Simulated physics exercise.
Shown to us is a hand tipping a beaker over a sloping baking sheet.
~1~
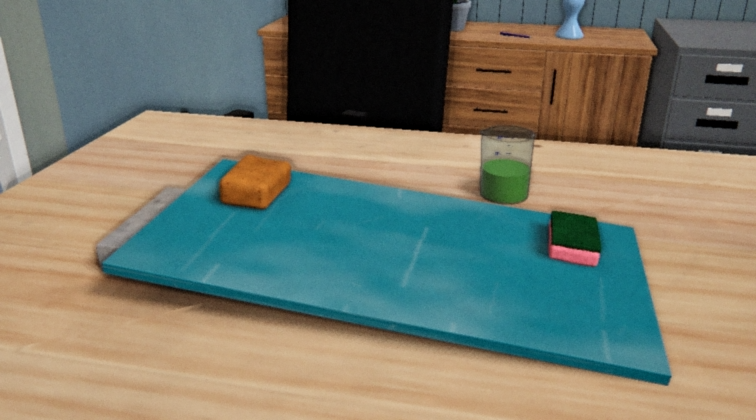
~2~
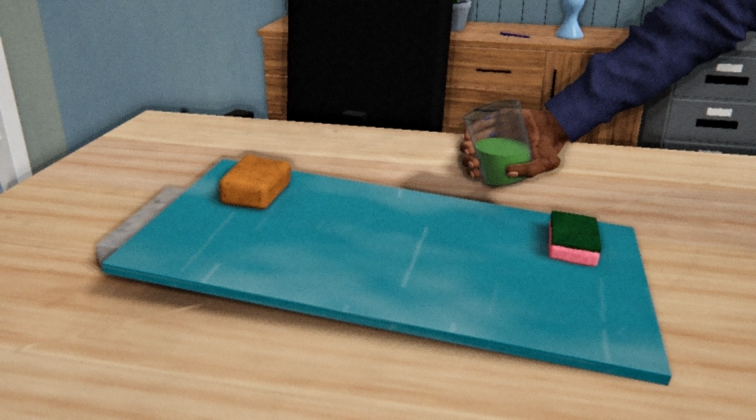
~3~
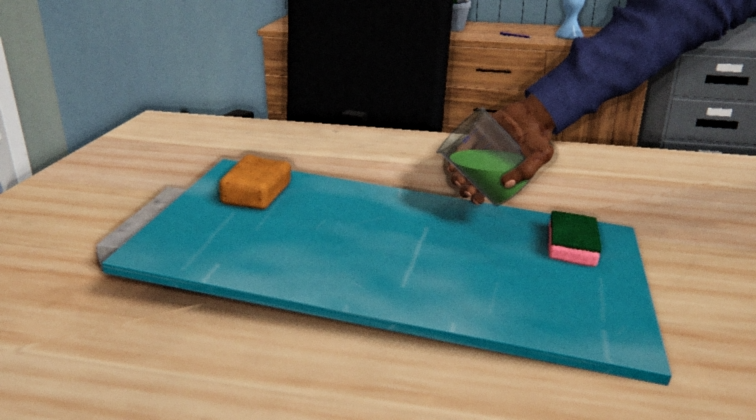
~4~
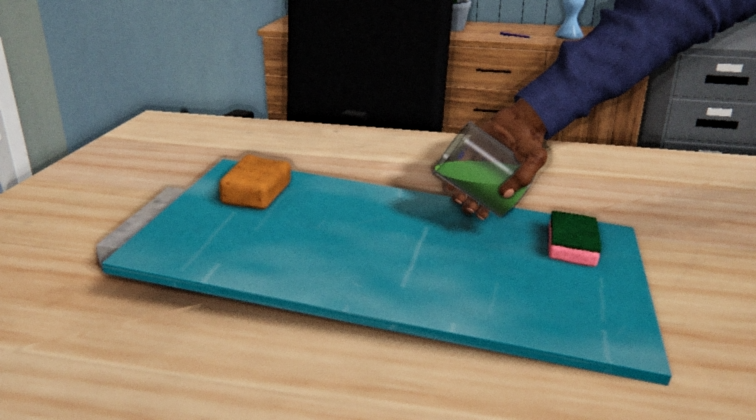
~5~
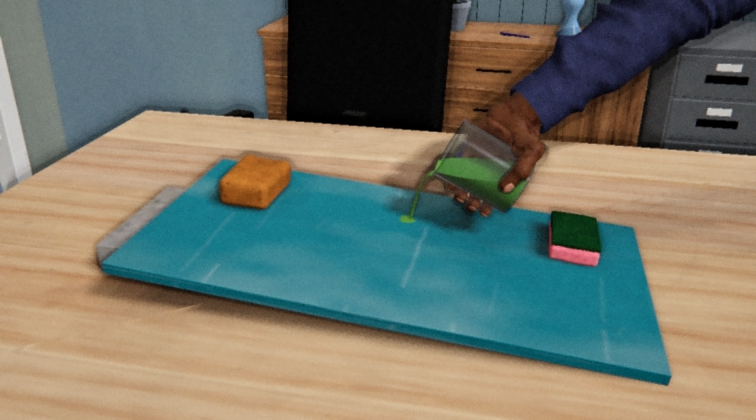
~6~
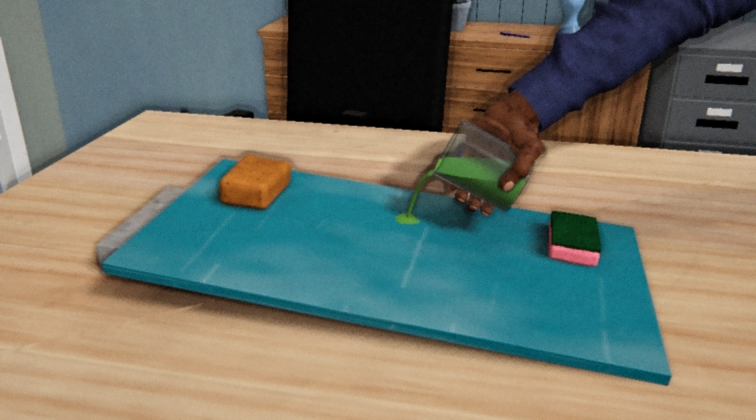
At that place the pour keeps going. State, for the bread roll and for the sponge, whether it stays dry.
Bread roll: Yes, it stays dry. Sponge: No, it gets wet.
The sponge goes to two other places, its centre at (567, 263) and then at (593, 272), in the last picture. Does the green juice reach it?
For the first place it is touched by the spill; for the second it is touched by the spill.
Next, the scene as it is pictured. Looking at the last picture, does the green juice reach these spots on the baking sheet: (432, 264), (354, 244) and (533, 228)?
Well, the first one is left alone, the second one is left alone, and the last one is gotten to.
Soon after, it runs down to the right; the bread roll is dry; the sponge is dry.
Later, it runs down to the right and off the end; the bread roll is dry; the sponge is wet.
In the end, it runs down to the right and off the end; the bread roll is dry; the sponge is wet.
